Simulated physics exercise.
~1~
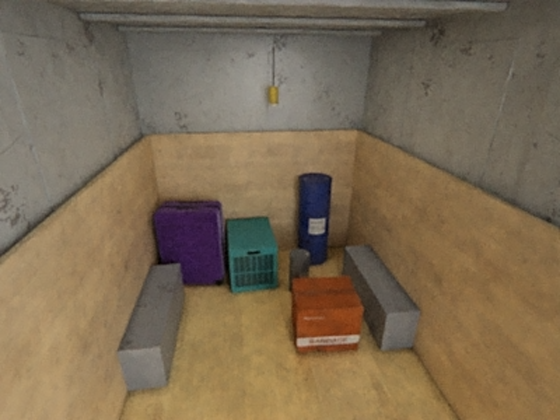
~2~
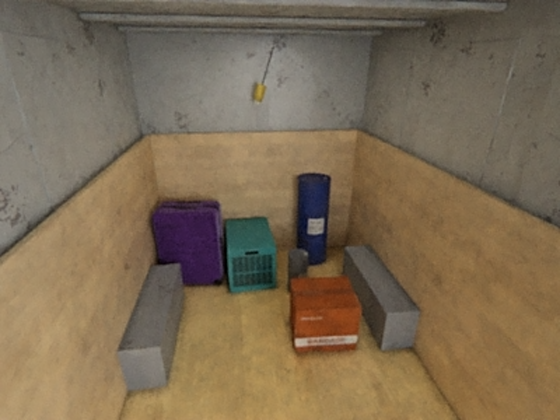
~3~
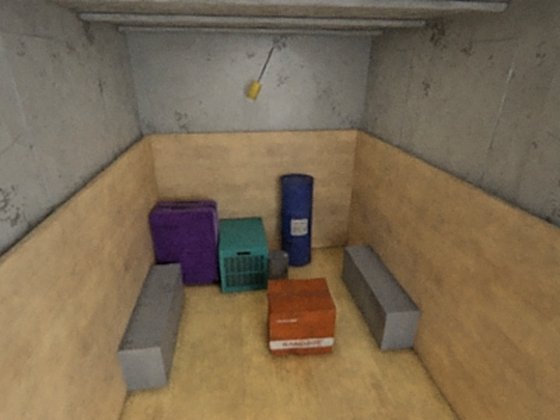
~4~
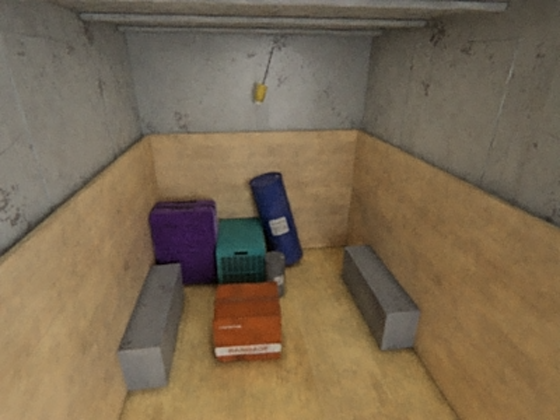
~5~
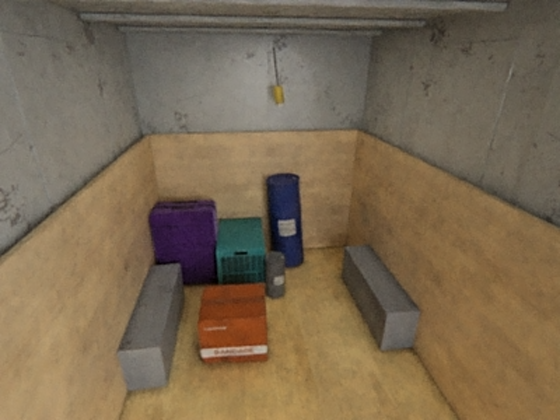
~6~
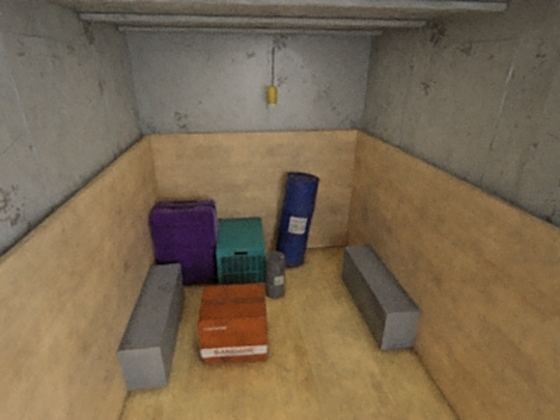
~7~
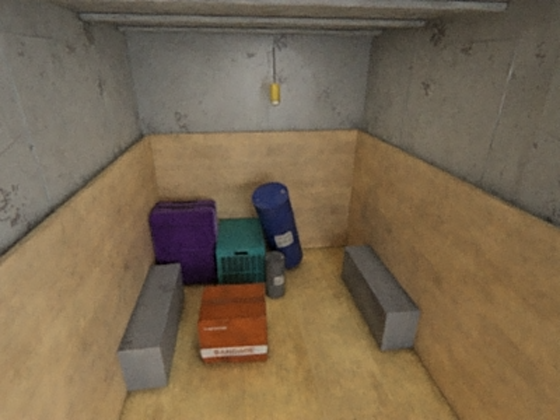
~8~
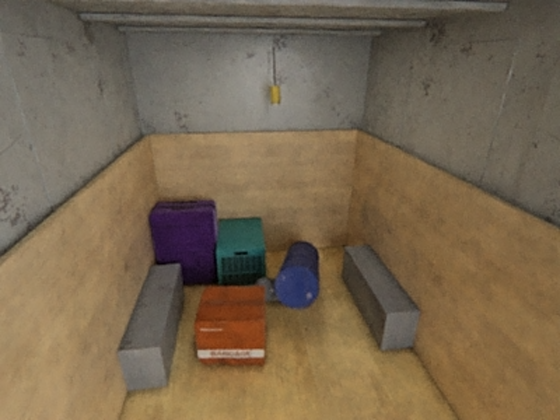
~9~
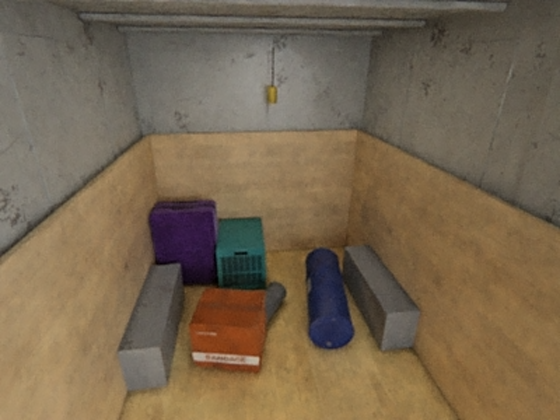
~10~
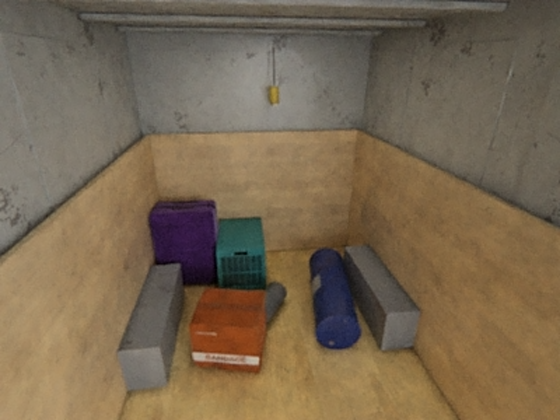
To begin with, a purple case, a turquoise chest, an upright blue drum, a small grey canister and an orange box stand between two grey wheel boxes in a van's load bay. As the hanging lamp swings, the orange box slides well to the left, while the drum, canister and chest shift left too. The drum tilts left, rocks upright, leans right, then leans left again. It topples forward, and the canister tips over as well. The drum ends on its side by the right wheel box, the canister lies behind the orange box, and the case and chest remain standing.
